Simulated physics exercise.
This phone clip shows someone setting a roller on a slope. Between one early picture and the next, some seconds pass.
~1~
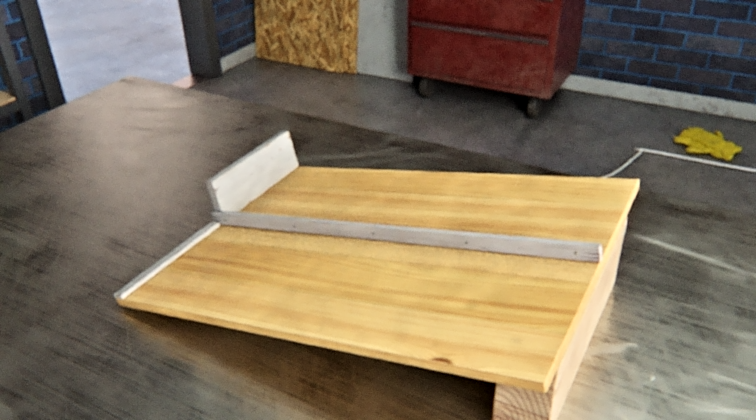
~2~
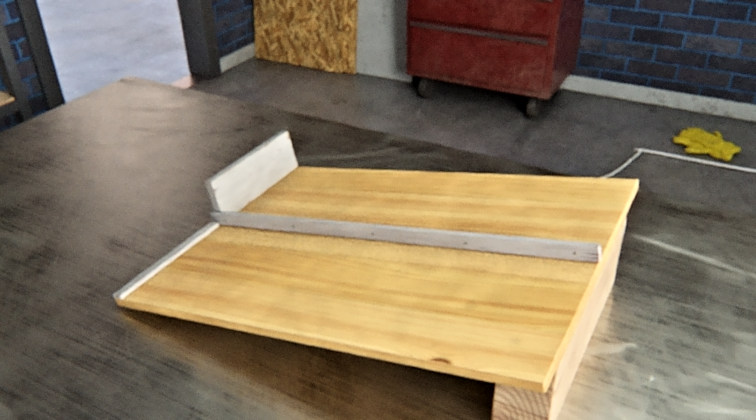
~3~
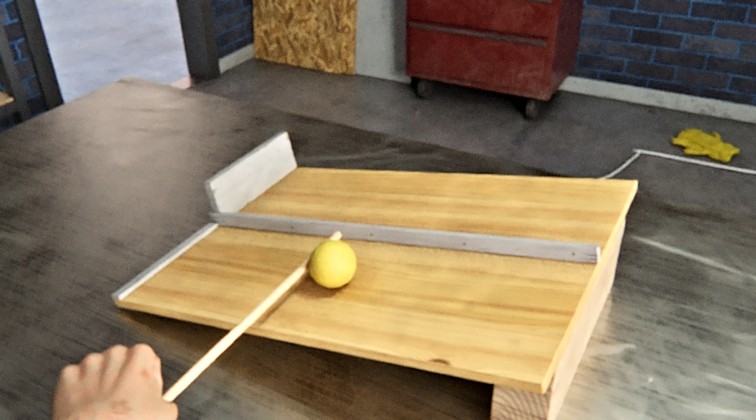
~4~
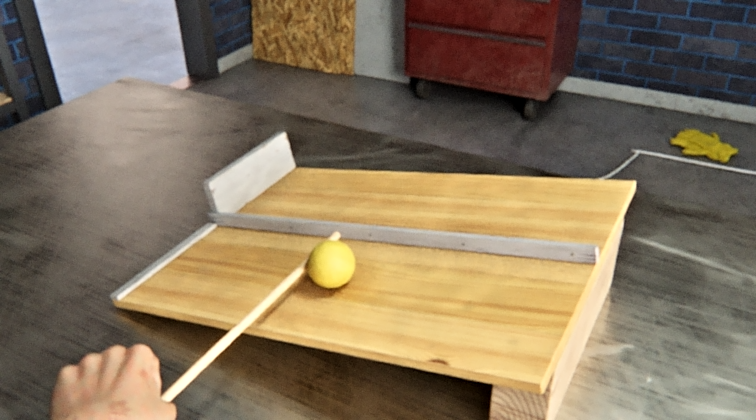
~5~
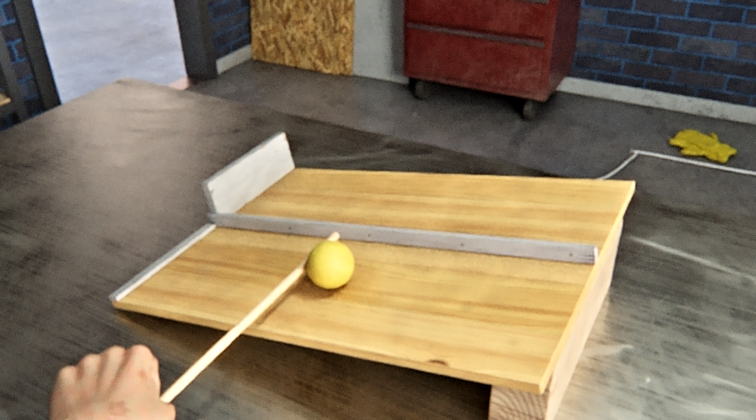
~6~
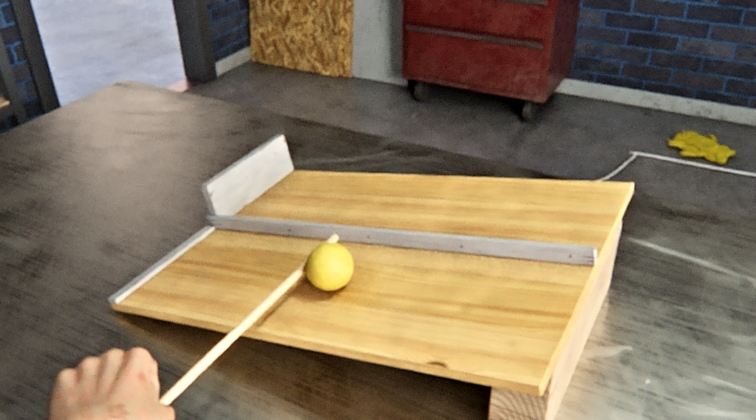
A hand appeared at the lower left, holding a thin stick against a yellow lemon on the sloping wooden board, which had been empty at first, and then the hand, stick and lemon stayed still.
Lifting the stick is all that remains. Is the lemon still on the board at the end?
No, it rolls off.
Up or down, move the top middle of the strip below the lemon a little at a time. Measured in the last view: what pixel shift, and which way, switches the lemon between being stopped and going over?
Shift: Approx. 8 px, direction up.
Then, 0.52 s past the last view, lemon rolling on the board near (233, 255).
Then, 0.94 s past the last view, lemon off the board near (93, 231).
Then, 1.34 s past the last view, lemon off the board.
Finally, the lemon rolls off the board.
